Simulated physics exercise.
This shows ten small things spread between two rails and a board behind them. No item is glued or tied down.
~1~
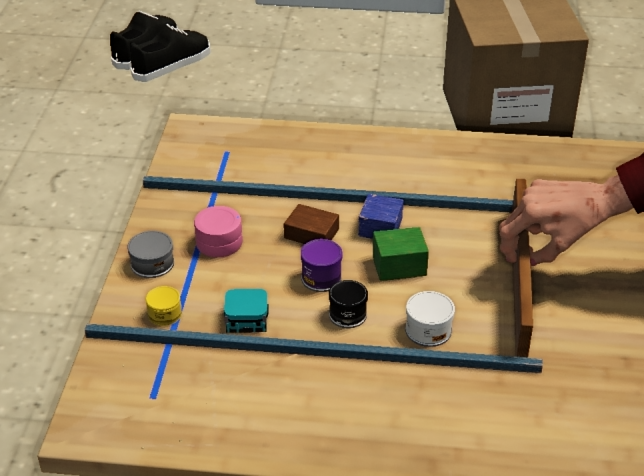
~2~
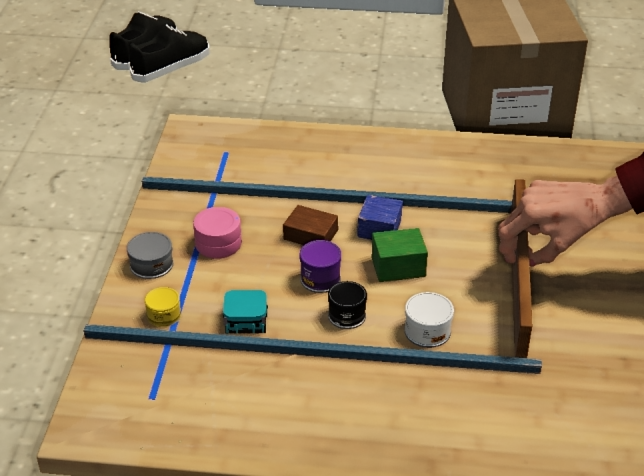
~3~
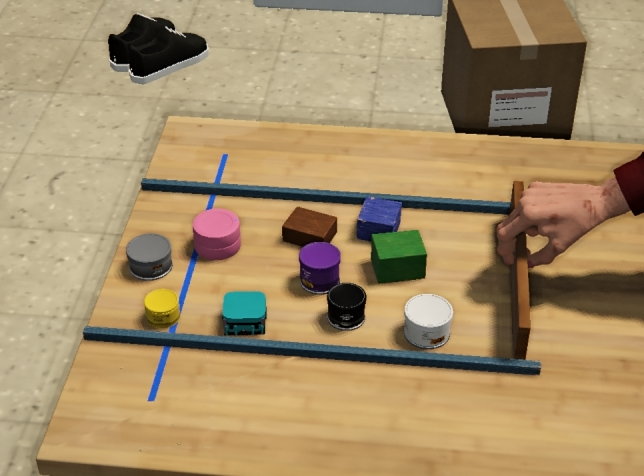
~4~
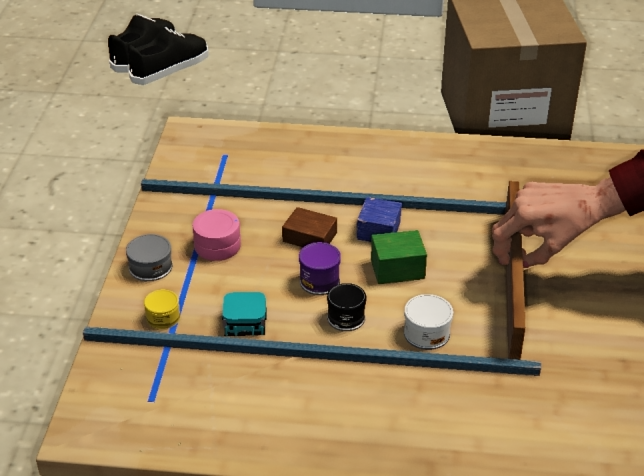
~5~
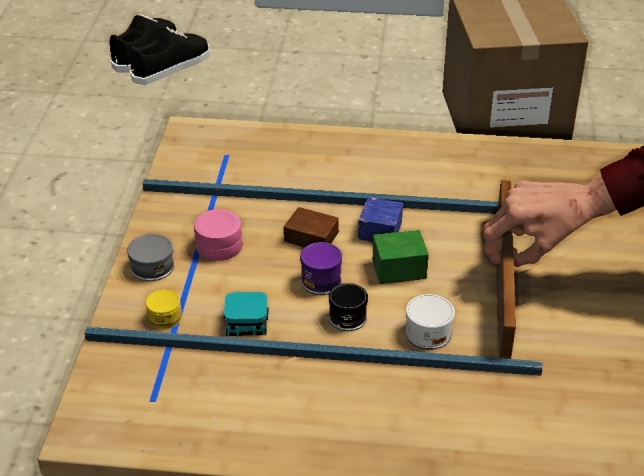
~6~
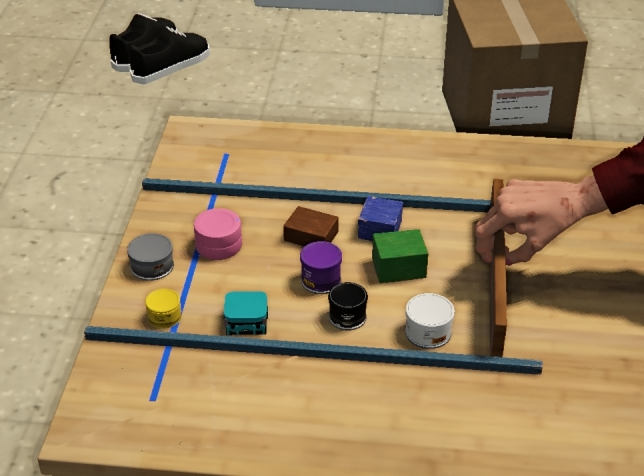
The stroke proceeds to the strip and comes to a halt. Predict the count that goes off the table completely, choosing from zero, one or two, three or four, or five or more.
After the sweep, the pieces gone from the top come to one or two, as it turns out.
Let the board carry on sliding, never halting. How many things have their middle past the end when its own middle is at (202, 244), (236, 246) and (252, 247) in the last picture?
The counts are 2, 0 and 0, in that order.
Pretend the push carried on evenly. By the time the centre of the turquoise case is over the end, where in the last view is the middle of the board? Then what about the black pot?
The middle is at (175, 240) when it's the turquoise case, and at (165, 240) when it's the black pot.
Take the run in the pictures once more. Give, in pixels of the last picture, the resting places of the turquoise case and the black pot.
In the last picture the turquoise case sits around (112, 311) and the black pot around (134, 276).
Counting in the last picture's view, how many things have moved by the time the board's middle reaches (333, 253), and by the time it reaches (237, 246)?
The number moved is 7 and then 10.
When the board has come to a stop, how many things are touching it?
The count in contact is 4.
Soon after, none off yet; grey tin at rest near (151, 257); yellow tub at rest near (164, 309); pink lid at rest near (218, 234).
Then, none off yet; grey tin at rest near (151, 257); yellow tub at rest near (163, 308); pink lid moved a little near (204, 238).
At rest, the number that fall off is one or two; fallen, yellow tub and grey tin.
